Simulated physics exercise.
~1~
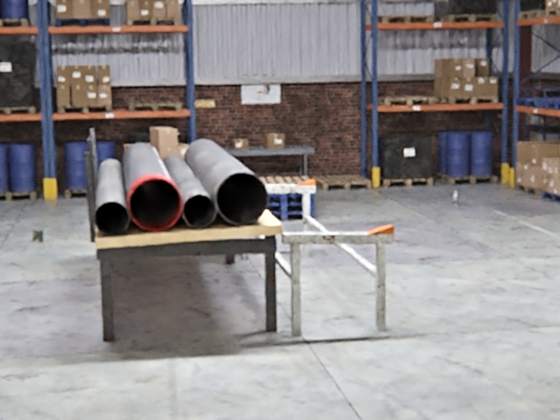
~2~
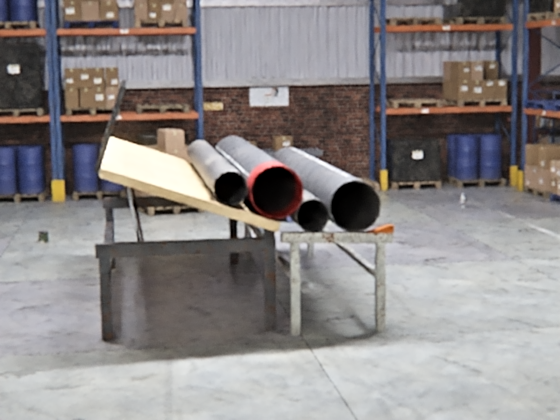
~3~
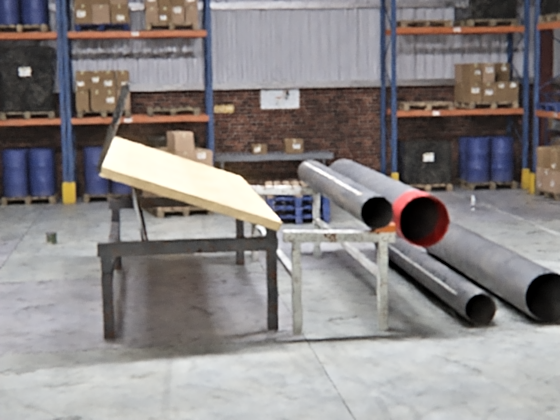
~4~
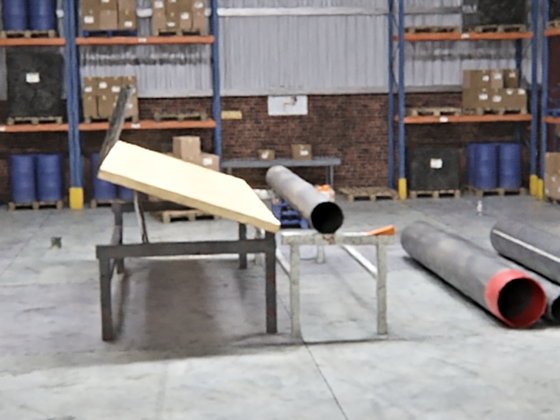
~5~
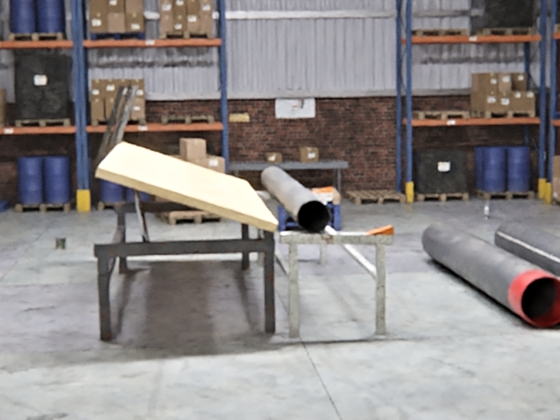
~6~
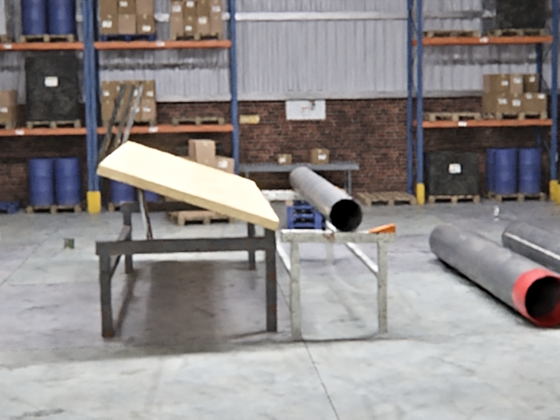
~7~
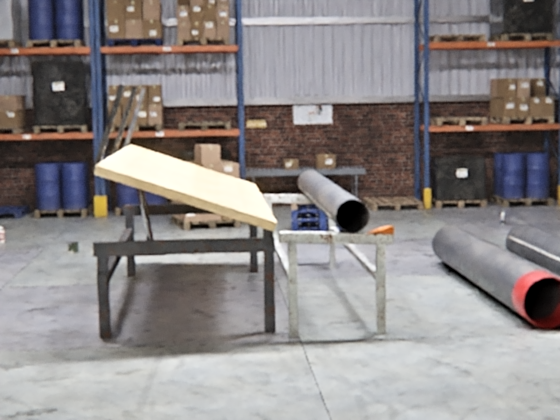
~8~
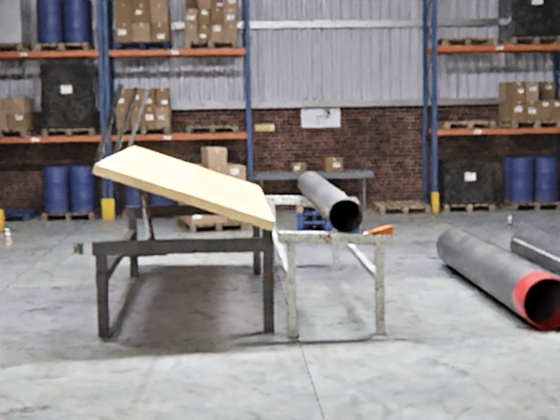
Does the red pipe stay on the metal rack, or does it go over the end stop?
The red pipe goes over the end stop and ends up on the floor to the right of the rack.
In a warehouse, a wooden deck tilted up on the left and four pipes rolled right onto a metal rack; three, including the red one, went over the end onto the floor, while one dark pipe stayed on the rack.
